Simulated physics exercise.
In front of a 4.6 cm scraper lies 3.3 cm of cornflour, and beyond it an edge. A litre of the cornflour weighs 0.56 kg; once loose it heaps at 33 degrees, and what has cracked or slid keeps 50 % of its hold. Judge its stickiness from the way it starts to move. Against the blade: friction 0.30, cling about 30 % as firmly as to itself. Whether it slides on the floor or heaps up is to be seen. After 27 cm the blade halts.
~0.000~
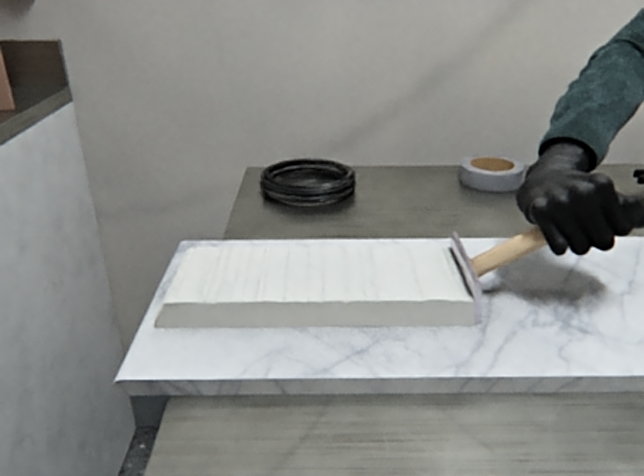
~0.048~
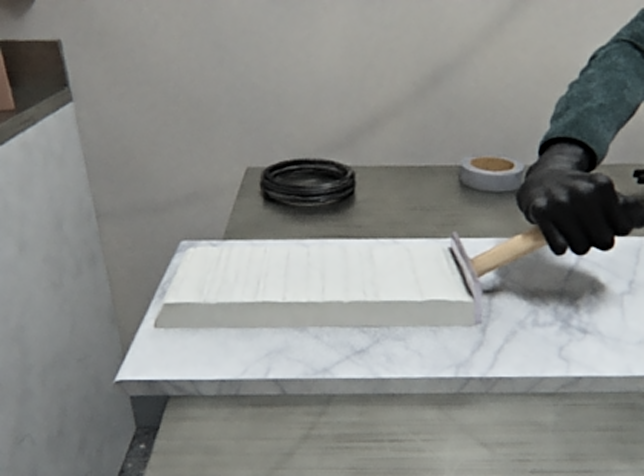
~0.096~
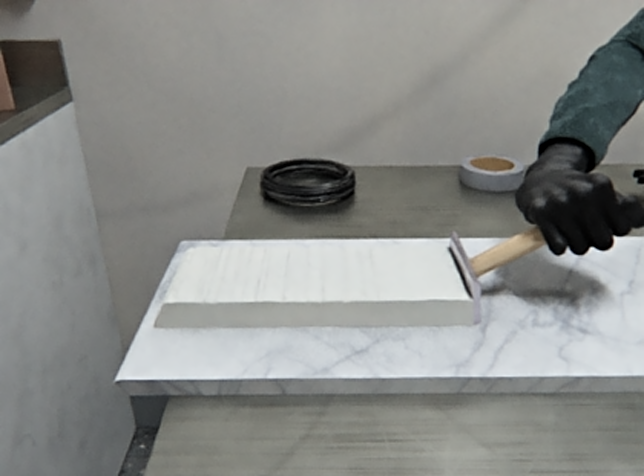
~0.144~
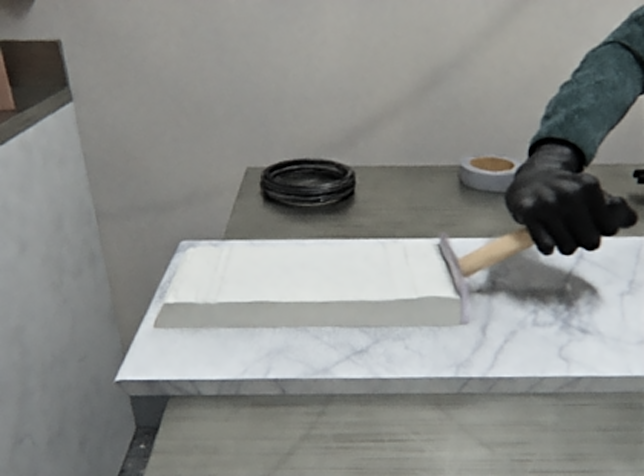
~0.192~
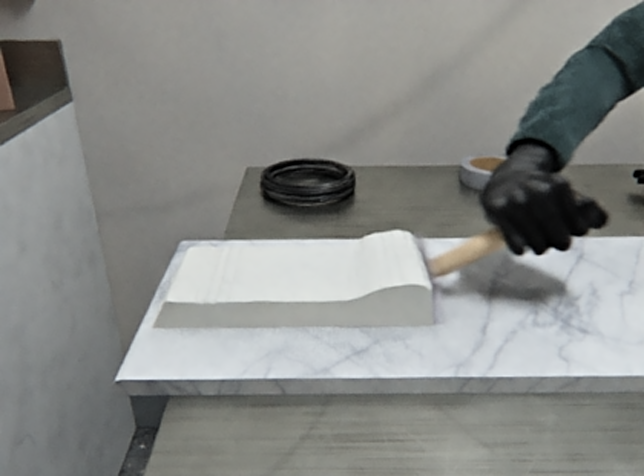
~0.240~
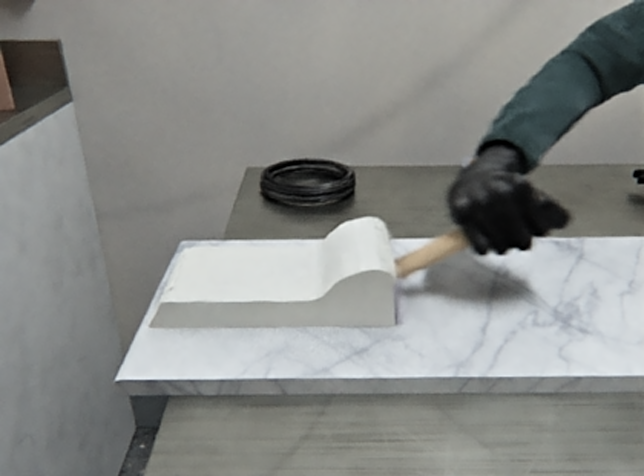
In the video, a black-gloved hand holds a wooden-handled scraper still against a flat white slab of powder on a marble board, then pushes it left, and the powder nearest the blade heaps into a rounded mound.
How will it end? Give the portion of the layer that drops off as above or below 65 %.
It comes out above 65 %.
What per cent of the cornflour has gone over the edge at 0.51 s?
Near 18 %.
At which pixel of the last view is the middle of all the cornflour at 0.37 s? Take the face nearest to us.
Around (215, 306).
By 0.37 s, 0 % has gone over the edge and 2 % has spilled back over the blade.
By 0.51 s, 18 % has gone over the edge.
By 0.66 s, 60 % has gone over the edge.
By 0.81 s, 75 % has gone over the edge.
By 0.95 s, at the end, 76 % has gone over the edge.
